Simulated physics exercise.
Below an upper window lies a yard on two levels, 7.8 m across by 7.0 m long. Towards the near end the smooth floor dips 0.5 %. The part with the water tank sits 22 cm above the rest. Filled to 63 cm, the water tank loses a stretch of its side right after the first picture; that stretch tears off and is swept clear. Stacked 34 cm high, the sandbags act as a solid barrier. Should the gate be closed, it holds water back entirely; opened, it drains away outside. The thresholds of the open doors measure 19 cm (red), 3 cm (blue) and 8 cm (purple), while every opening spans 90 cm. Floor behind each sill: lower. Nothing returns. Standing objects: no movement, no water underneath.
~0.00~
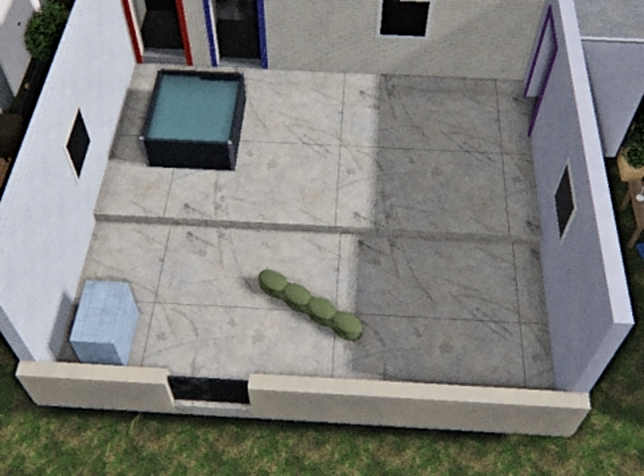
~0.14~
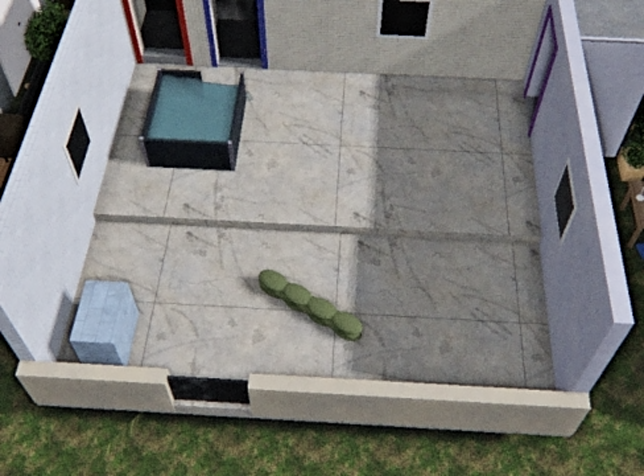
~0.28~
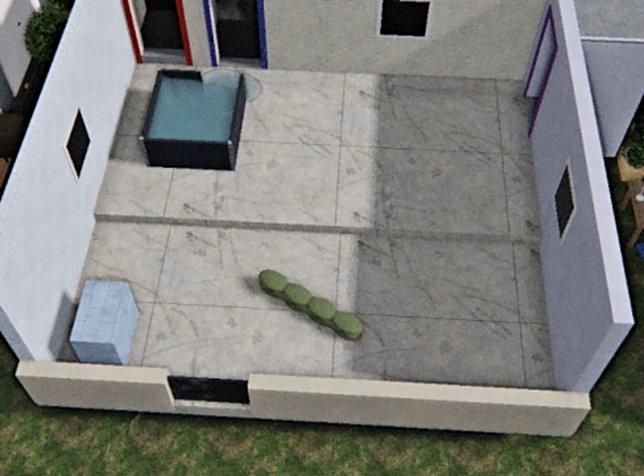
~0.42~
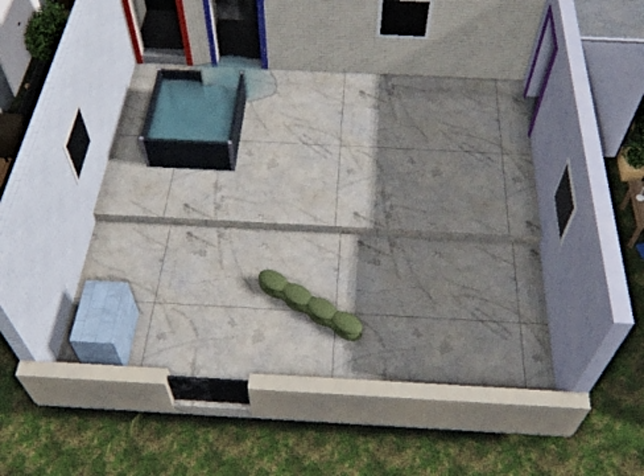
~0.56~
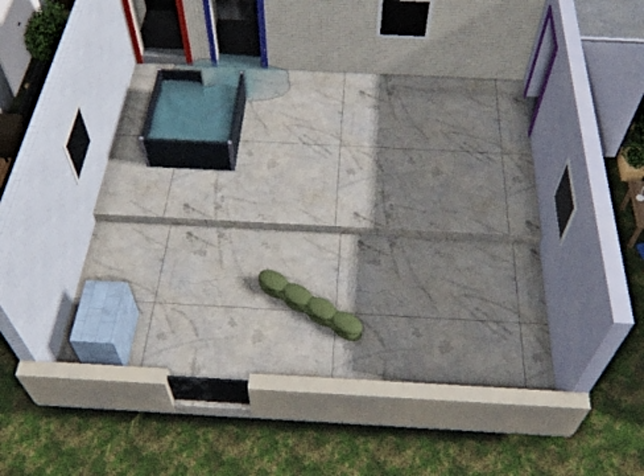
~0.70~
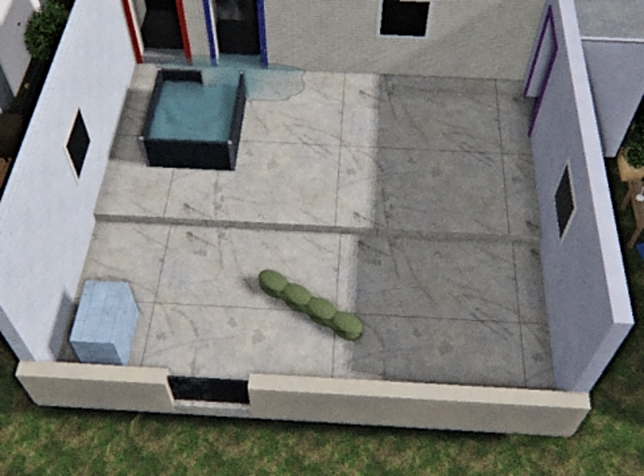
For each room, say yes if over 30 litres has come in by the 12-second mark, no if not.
Behind the red door no; behind the blue door yes; behind the purple door no.
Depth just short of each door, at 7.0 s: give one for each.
Depths in cm: Red 4, blue 10, purple 3.
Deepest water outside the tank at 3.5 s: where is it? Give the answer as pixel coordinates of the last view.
Roughly at pixel (215, 69).
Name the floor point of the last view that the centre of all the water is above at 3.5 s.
I'd put it close to (228, 120).
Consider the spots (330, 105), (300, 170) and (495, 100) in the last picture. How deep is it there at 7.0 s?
Spot one 1 cm, spot two 0 cm, spot three 3 cm.
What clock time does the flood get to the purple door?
Arrival: Purple 3.2 s.
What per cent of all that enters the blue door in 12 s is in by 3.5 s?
Around 70 percent.
After 1.4 s water covers 5 % of the floor and is deepest (30 cm) near (228, 96); red door 7 cm at the sill, 0 L in, blue door 14 cm at the sill, 221 L in, purple door not reached.
After 2.2 s water covers 15 % of the floor and is deepest (24 cm) near (215, 69); red door 6 cm at the sill, 0 L in, blue door 12 cm at the sill, 393 L in, purple door not reached.
After 3.5 s water covers 25 % of the floor and is deepest (18 cm) near (215, 69); red door 7 cm at the sill, 0 L in, blue door 11 cm at the sill, 555 L in, purple door 6 cm at the sill, 0 L in.
After 7.0 s water covers 30 % of the floor and is deepest (10 cm) near (215, 69); red door 4 cm at the sill, 0 L in, blue door 10 cm at the sill, 756 L in, purple door 3 cm at the sill, 0 L in.
After 12.0 s water covers 45 % of the floor and is deepest (5 cm) near (223, 76); red door 2 cm at the sill, 0 L in, blue door 5 cm at the sill, 822 L in, purple door 1 cm at the sill, 0 L in.
